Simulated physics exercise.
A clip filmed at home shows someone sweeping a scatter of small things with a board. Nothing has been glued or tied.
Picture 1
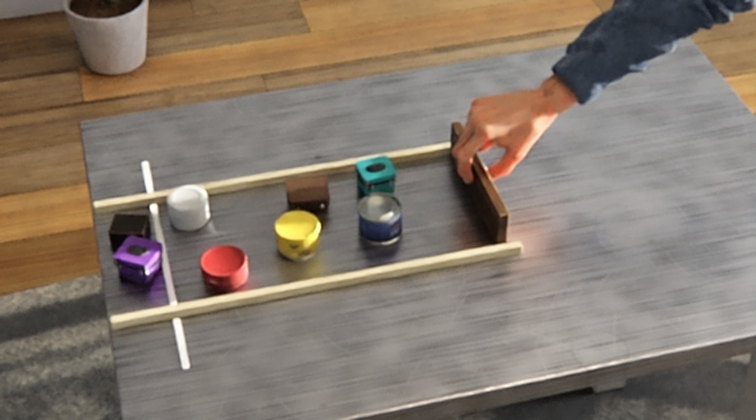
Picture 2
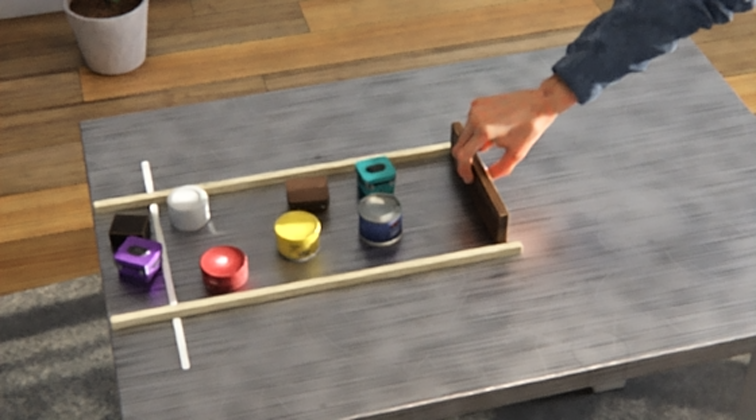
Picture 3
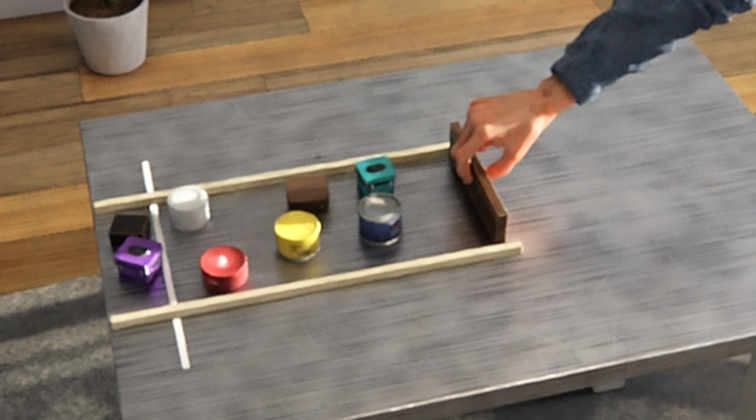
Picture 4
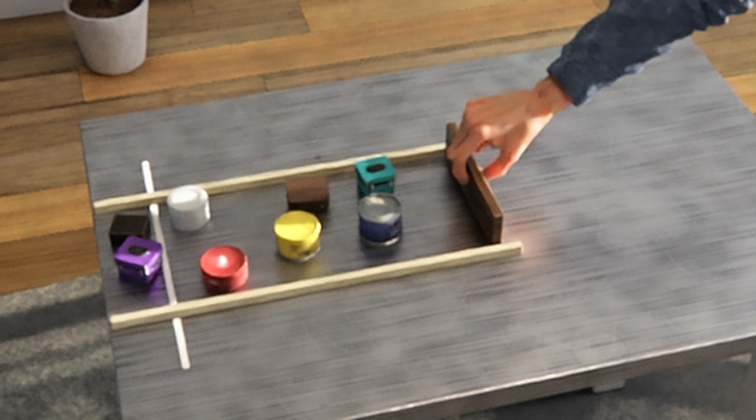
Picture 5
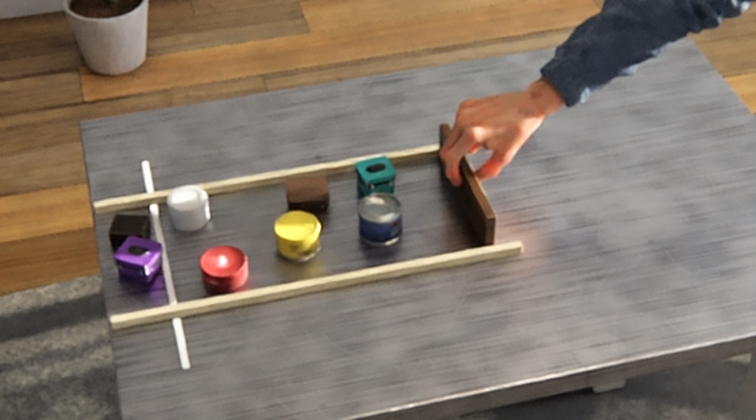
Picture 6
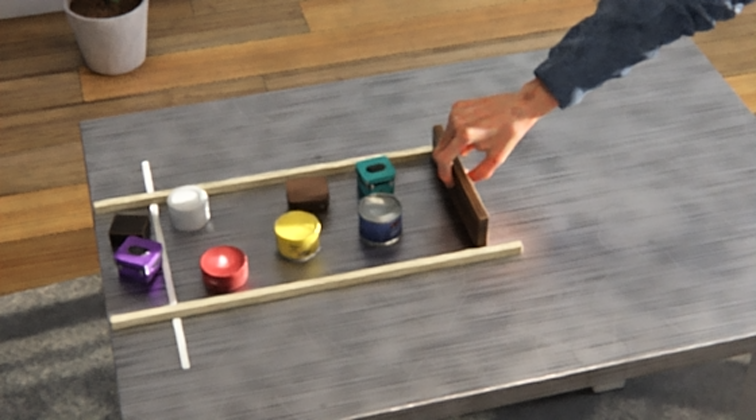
At first, a hand holds a dark board upright at the right end of two pale strips on a grey table, with small colourful cases and tubs scattered between them. Then the hand slides the board slightly left, toward the turquoise case and dark blue tub, while the small items stay still.
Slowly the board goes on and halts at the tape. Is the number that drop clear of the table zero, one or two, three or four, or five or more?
It is three or four.
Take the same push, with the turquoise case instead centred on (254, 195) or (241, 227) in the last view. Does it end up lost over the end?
In order: Keeps its place; keeps its place.
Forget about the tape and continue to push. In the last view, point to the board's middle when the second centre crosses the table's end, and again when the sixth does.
First roughly (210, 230), later roughly (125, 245).
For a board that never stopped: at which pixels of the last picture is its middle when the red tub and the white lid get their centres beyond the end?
Red tub: (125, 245); white lid: (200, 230).
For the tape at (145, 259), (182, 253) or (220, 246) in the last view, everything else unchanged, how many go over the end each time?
It would be 5, 3 and 1.
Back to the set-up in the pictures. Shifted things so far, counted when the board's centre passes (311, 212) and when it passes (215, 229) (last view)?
First 5 and then 8.
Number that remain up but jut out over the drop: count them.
Count: 1.
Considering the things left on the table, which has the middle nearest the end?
That would be the brown case, the foremost.
Soon after, none off yet; black block at rest near (130, 231); purple case at rest near (140, 260); white lid at rest near (188, 209).
At rest, the number that fall off is three or four; fallen, yellow pot, white lid, purple case and black block.
